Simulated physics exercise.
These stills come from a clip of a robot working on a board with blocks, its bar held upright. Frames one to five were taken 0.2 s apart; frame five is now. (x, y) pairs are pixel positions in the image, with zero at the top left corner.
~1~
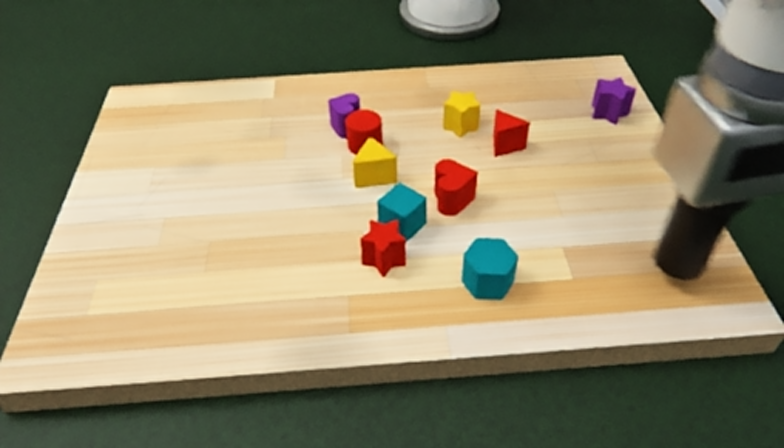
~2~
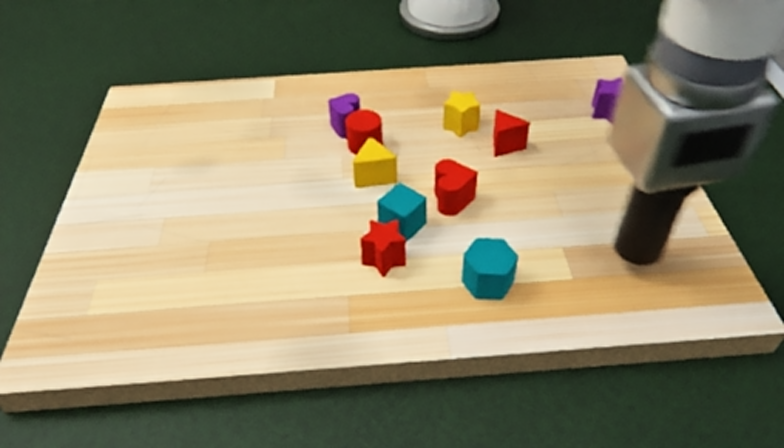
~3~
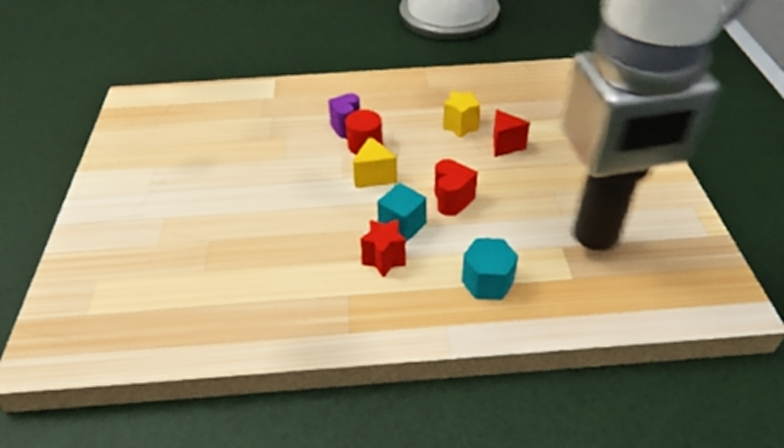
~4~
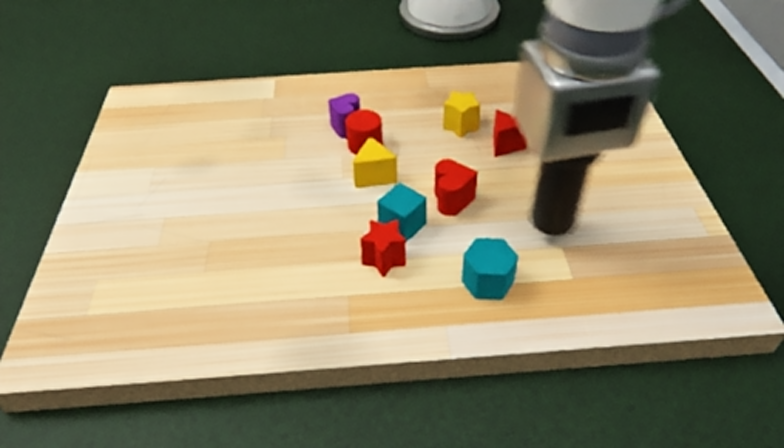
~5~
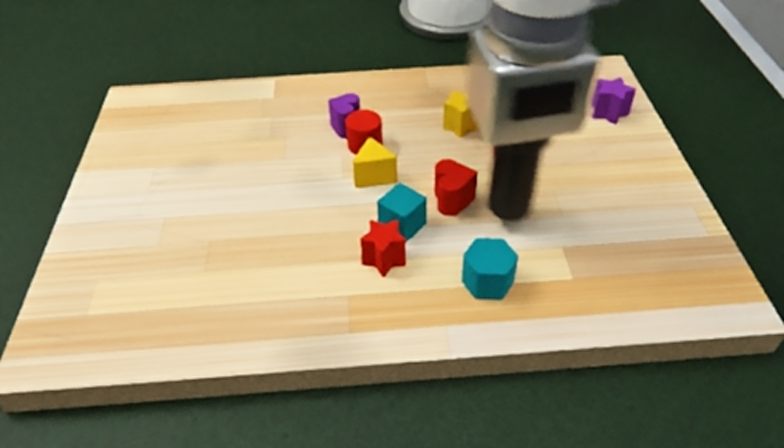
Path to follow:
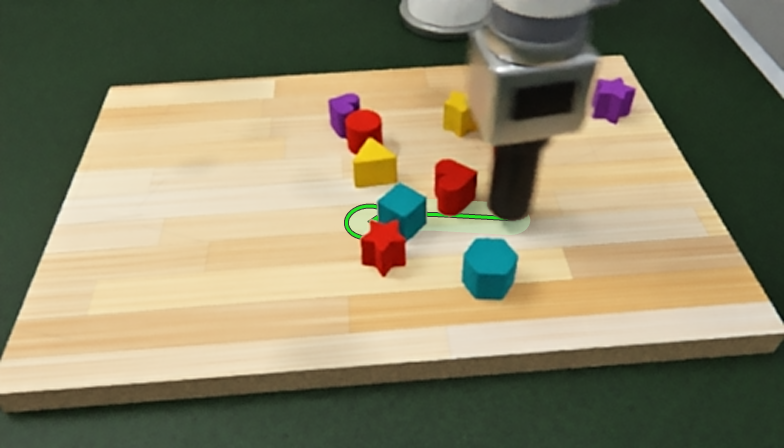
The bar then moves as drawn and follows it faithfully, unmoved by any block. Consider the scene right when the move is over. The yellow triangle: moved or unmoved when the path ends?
It stays put.
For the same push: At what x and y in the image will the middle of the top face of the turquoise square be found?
Close to (330, 212).
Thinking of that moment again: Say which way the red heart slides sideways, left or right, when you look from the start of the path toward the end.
Shifts right.
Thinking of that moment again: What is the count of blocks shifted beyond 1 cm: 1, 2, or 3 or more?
The answer will be two.
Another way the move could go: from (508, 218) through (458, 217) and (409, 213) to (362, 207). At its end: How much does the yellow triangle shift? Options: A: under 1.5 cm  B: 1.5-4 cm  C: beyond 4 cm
The one that fits is A, under 1.5 cm.
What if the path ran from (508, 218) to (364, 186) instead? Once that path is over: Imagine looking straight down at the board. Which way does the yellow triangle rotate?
Viewed from above, counterclockwise.
Drawn move, from (508, 218) by way of (461, 216) and (414, 215) to (369, 222).
The first path, step by step. One third of the way, bar (461, 203); red heart (435, 168), turned 25° clockwise.
Two thirds of the way, bar (413, 201); turquoise square (373, 202); red heart (418, 161), turned 50° clockwise.
At the end, bar (368, 209); yellow triangle still; turquoise square (330, 212); red heart (418, 161), turned 50° clockwise.
